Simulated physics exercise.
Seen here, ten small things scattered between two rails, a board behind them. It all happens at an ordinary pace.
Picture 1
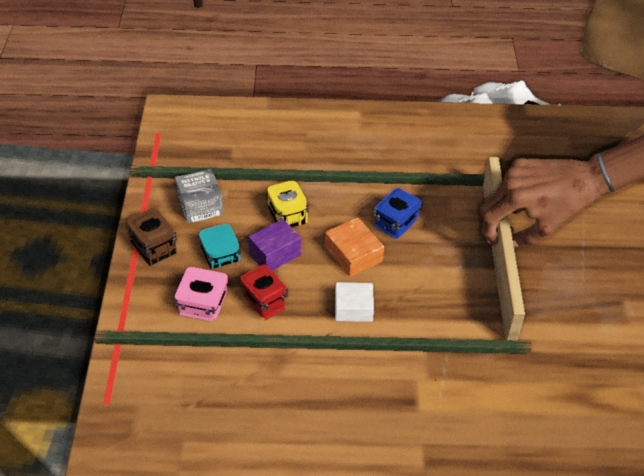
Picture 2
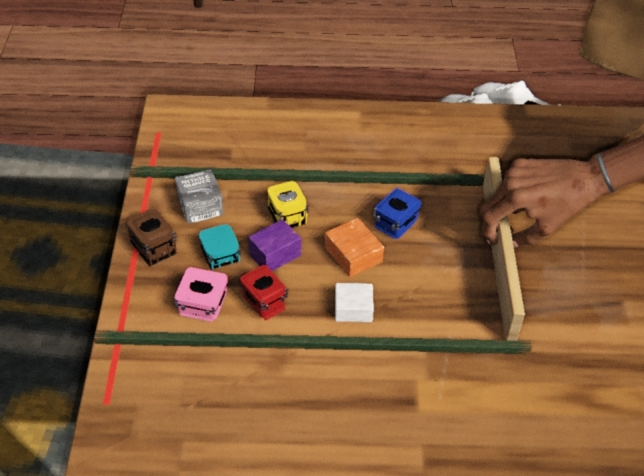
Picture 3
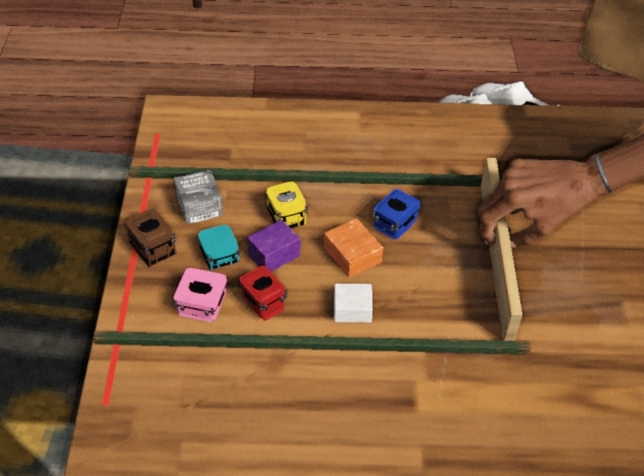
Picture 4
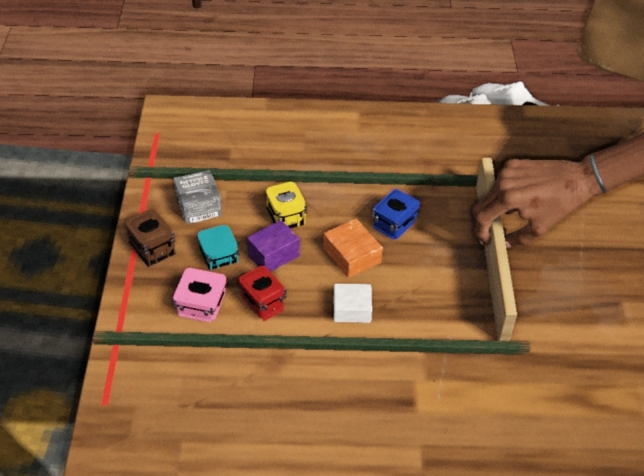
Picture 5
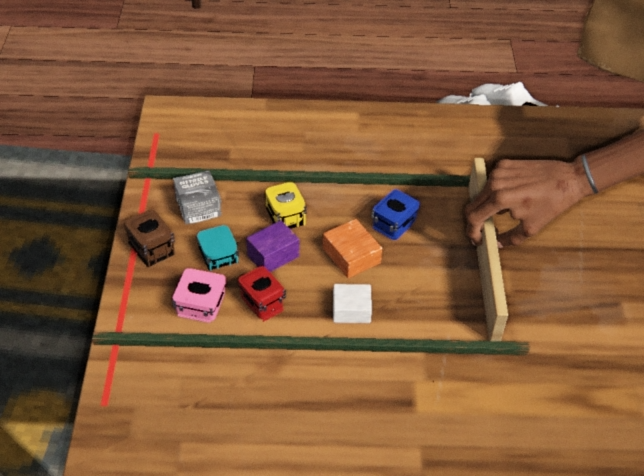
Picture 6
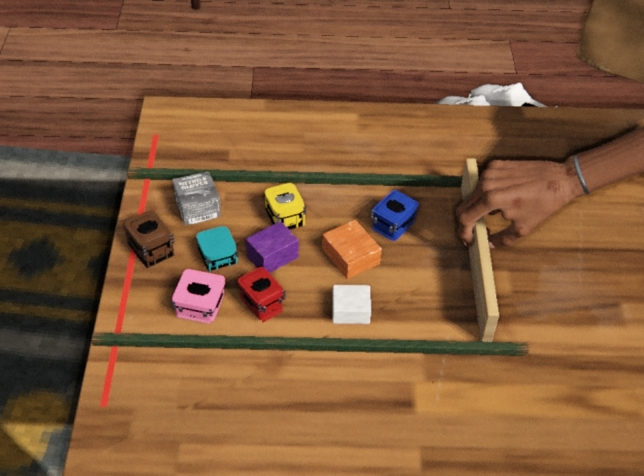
A wooden tabletop above a reddish plank floor, with a dark patterned rug at left, is seen from above at an angle. Between two green rails, brown, grey, pink, turquoise, red, purple and yellow pieces sit left of orange, white and blue ones, with a red line at far left. A hand at right slides an upright board slightly left, touching none of the pieces, which stay still.
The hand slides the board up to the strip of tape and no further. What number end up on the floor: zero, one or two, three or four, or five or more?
In the end the number that fall off is five or more.
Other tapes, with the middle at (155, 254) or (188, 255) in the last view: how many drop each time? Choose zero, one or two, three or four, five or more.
In that order: More than four; either three or four.
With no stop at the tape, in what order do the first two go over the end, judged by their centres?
The order is the brown case, the turquoise case.
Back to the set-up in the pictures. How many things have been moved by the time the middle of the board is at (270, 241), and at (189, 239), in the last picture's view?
At the one place 10, at the other 10.
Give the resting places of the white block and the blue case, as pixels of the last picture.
The white block at (103, 299), the blue case at (123, 200).
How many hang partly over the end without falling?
That would be 3.
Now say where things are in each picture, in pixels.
Brown case (152, 236); grey box (199, 196); pink case (202, 295); board (502, 245); tape (136, 251), in the first frame.
Grey box (199, 196); turquoise case (220, 247), in the second frame.
Pink case (201, 296); yellow case (286, 206), in the third frame.
Brown case (150, 237); white block (352, 303), in the fourth frame.
Grey box (197, 197); red case (262, 294), in the fifth frame.
Brown case (149, 238); grey box (197, 198); pink case (200, 297); board (478, 246); tape (133, 253), in the sixth frame.
Soon after, none off yet; brown case at rest near (149, 238); grey box at rest near (197, 198); pink case at rest near (200, 297).
After that, none off yet; brown case displaced a little near (133, 236); grey box moving near (193, 198); pink case displaced a little near (184, 297).
And then, one off so far; brown case off the edge; grey box displaced well along near (112, 193); pink case tilting a little near (88, 297).
In the end, the number that fall off is five or more; gone, yellow case, purple block, red case, turquoise case, pink case, grey box and brown case.
